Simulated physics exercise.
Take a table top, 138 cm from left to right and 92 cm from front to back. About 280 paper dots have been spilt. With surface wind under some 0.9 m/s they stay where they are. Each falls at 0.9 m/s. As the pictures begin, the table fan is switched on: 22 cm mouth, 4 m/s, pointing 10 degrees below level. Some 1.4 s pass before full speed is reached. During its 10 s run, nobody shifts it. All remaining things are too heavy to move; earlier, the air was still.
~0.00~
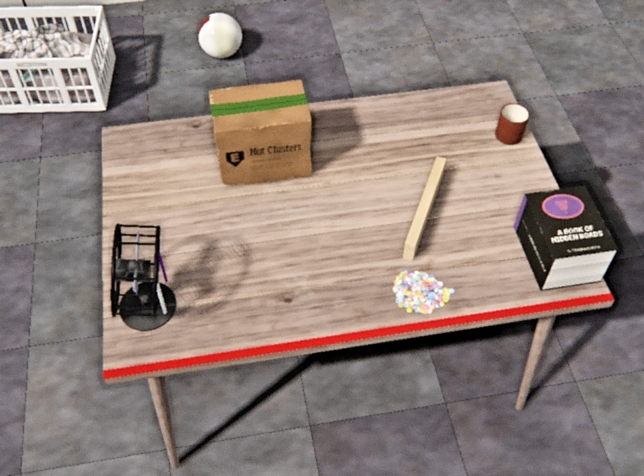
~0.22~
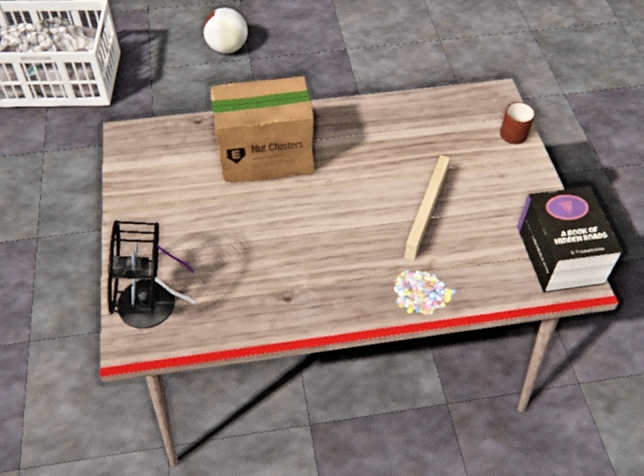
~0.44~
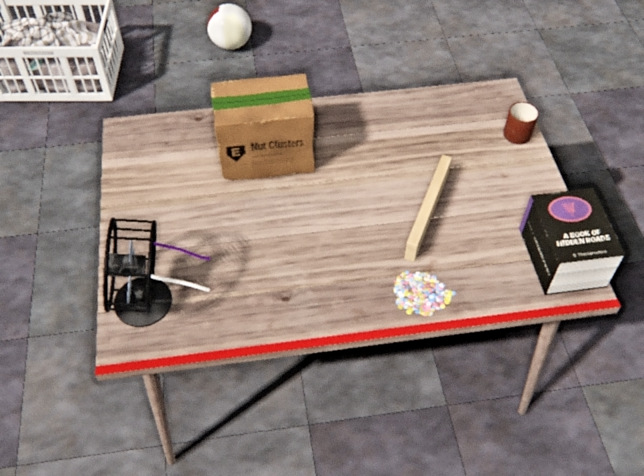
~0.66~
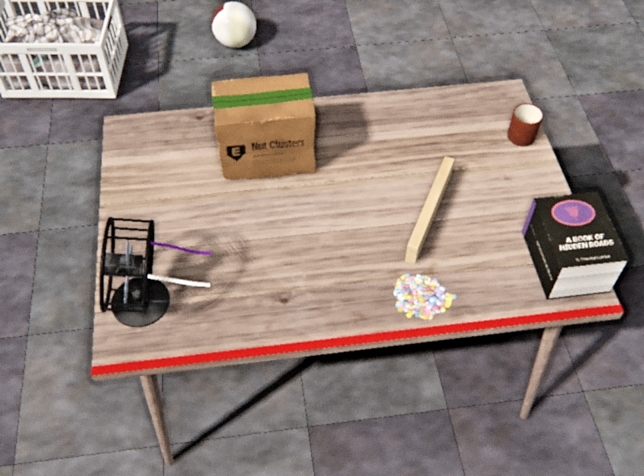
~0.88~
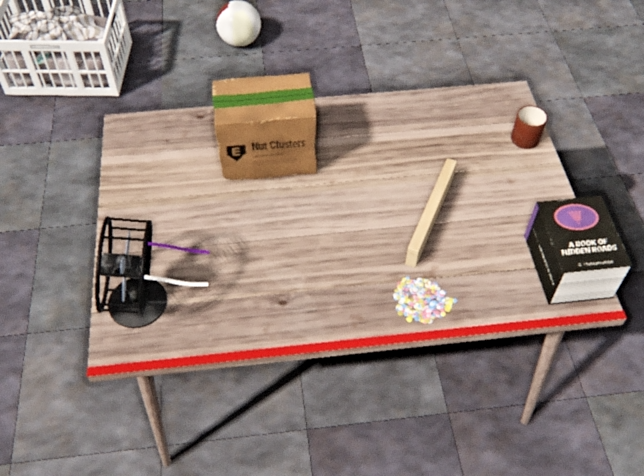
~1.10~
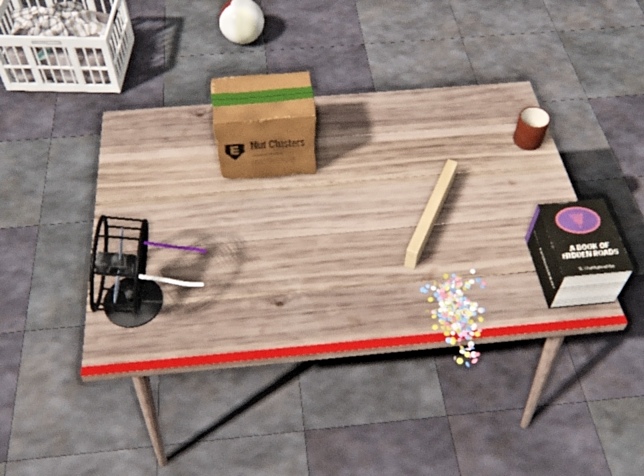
On a wooden table top with a box, a board, a book and a cup, a fan's purple and white streamers swing out toward the right, and later the heap of pale paper dots scatters rightward across the red edge.
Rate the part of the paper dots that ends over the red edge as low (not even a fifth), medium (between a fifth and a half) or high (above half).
High.
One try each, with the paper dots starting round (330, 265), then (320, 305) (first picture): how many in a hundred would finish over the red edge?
Near 4 % for the first and near 90 % for the second.
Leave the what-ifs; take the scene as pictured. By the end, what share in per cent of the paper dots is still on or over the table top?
I'd put it at some 0 %.
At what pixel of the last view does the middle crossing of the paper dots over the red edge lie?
I'd point to somewhere near (516, 335).
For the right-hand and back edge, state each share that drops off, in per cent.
I'd put it near 5 percent on the right-hand side and close to 10 percent at the back.
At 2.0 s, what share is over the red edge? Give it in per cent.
About 80 %.
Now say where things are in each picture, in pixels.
The middle of the paper dots is near (418, 292), none has stirred yet and the mouth of the table fan is at (136, 271), in the first picture.
The middle of the paper dots is near (419, 292), none has stirred yet and the red edge is centred on (369, 339), in the second picture.
The middle of the paper dots is near (419, 293), none has stirred yet, the top of a board is at (431, 198) and the top of a book is at (577, 224), in the third picture.
The middle of the paper dots is near (419, 296) and none has stirred yet, in the fourth picture.
The middle of the paper dots is near (419, 300) and none has stirred yet, in the fifth picture.
The middle of the paper dots is near (455, 307), the farthest in sight from the table fan is at (484, 283) and about 95 % have left their places, in the sixth picture.
After 2.0 s, 84 % are over the red edge; 90 % have settled or left.
After 3.2 s, 85 % are over the red edge; 99 % have settled or left.
After 5.5 s, 85 % are over the red edge; 100 % have settled or left.
After 10.0 s, at the end, 85 % are over the red edge.
